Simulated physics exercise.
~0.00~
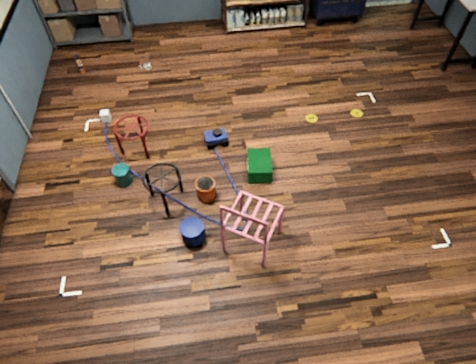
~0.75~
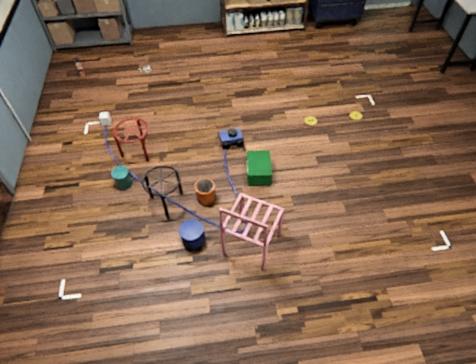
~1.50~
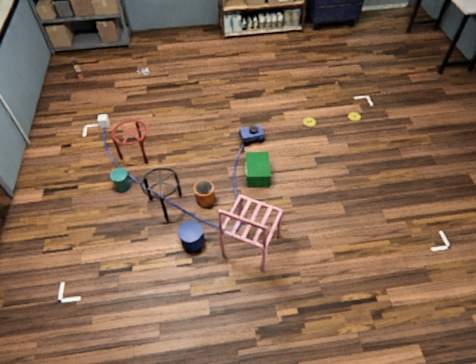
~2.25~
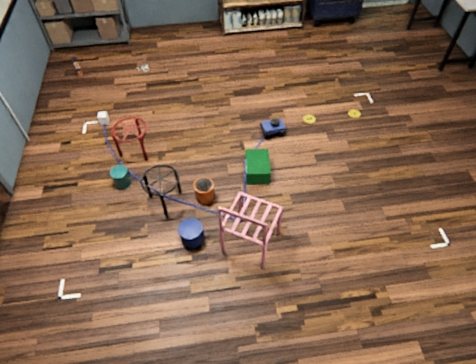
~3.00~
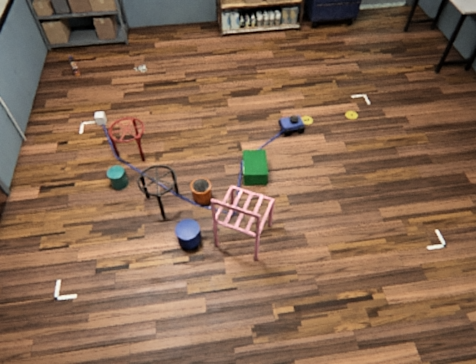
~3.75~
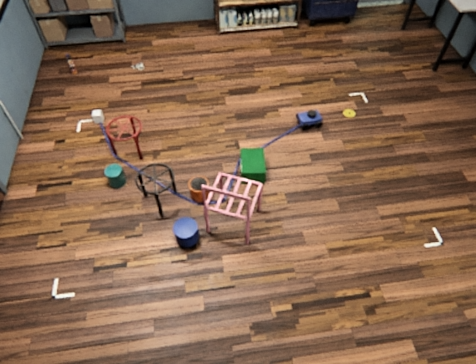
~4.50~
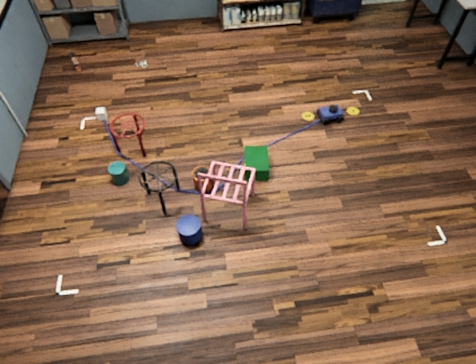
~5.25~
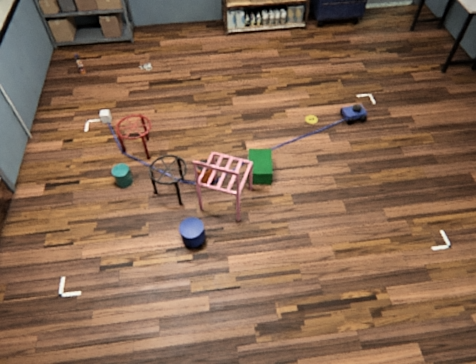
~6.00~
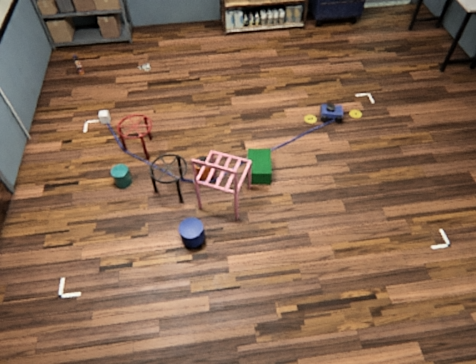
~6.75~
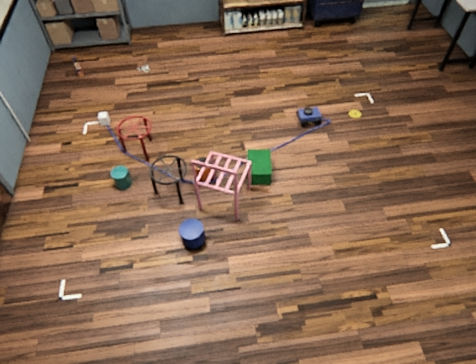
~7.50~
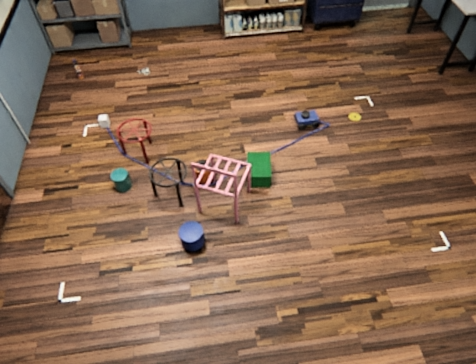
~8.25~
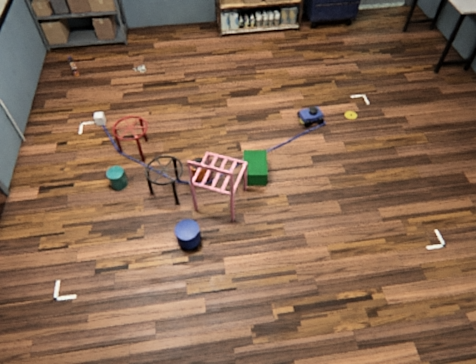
Blue cart trailing a lead rightward across a wooden floor, dragging pink chair, orange pot and black stool, then backing up and stopping.
